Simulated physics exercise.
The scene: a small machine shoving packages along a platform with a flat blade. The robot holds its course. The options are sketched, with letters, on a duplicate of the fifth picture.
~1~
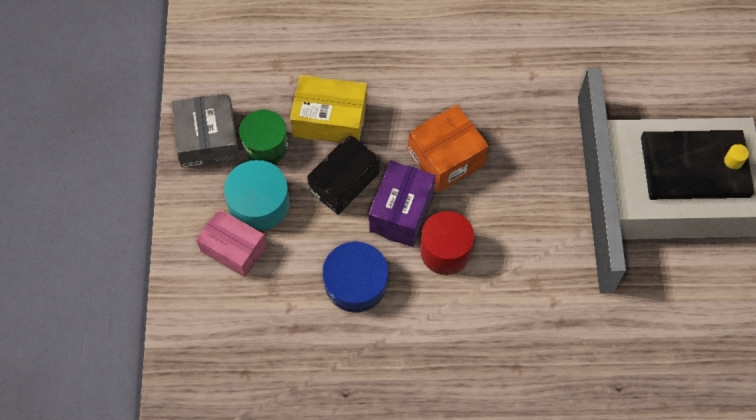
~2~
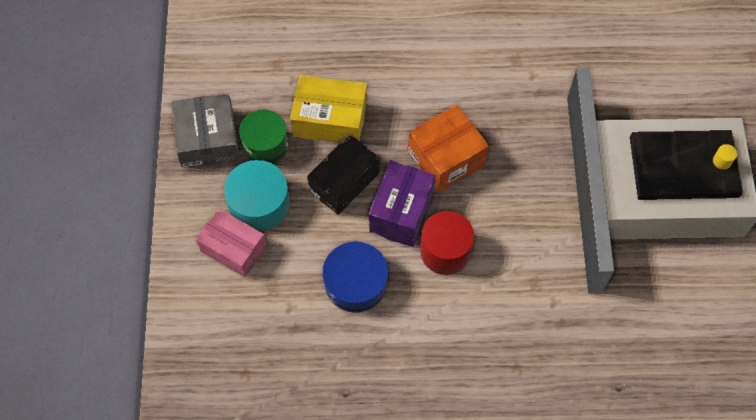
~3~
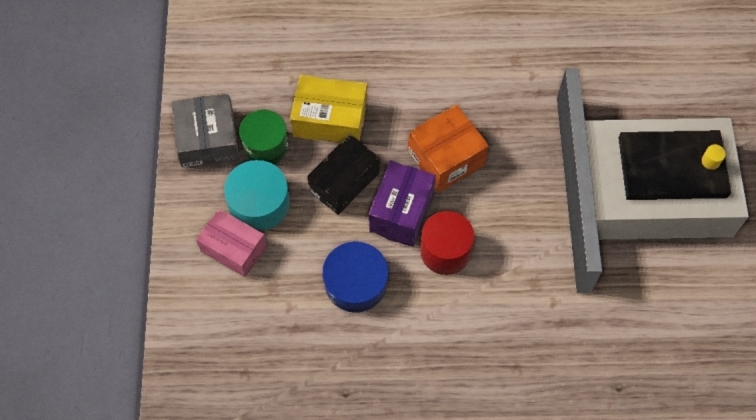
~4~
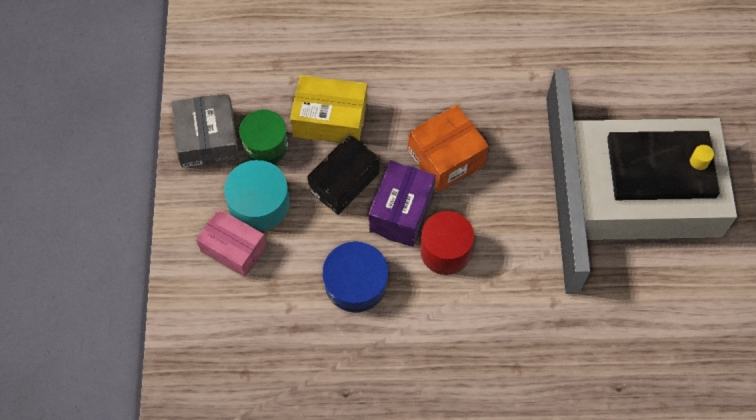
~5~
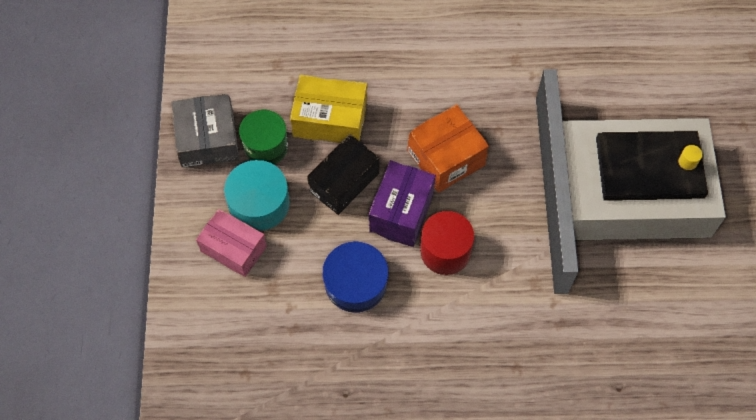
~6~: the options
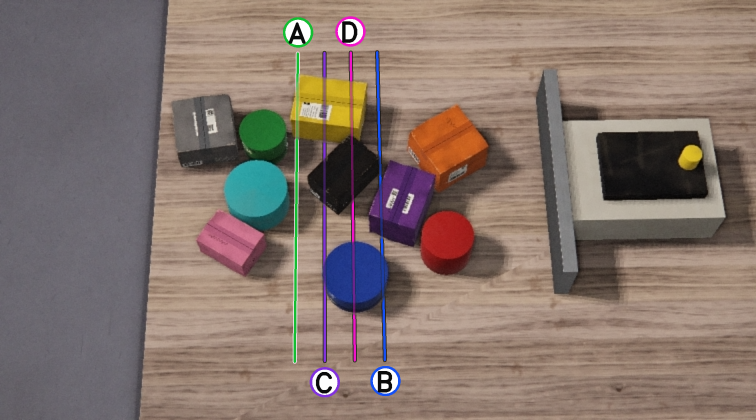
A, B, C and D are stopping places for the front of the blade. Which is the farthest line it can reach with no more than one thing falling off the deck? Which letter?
A.
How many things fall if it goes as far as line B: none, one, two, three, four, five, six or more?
In all, none.
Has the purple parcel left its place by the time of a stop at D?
By then, yes.
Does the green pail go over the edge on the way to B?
No.
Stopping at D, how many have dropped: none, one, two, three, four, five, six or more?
In all, none.
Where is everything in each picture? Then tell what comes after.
Yellow parcel (329, 110); orange parcel (448, 148); blue pail (356, 277), in the first picture.
Robot (678, 164); black box (344, 174), in the second picture.
Robot (667, 164); turquoise canister (258, 196), in the third picture.
Robot (655, 164); purple parcel (402, 204), in the fourth picture.
Robot (643, 165); pink box (232, 243); yellow parcel (329, 110); orange parcel (448, 148), in the fifth picture.
On the copy, A at (296, 198); B at (381, 196); C at (325, 197); D at (353, 197).
On A. First, robot (547, 166); orange parcel (416, 140); red canister (432, 245).
Then, robot (453, 168); turquoise canister (217, 201); pink box (223, 250).
Finally, robot (383, 169); turquoise canister (156, 216); grey parcel (164, 130); none fallen.
By contrast, B is within the limit but short; C is within the limit but short; D is within the limit but short.
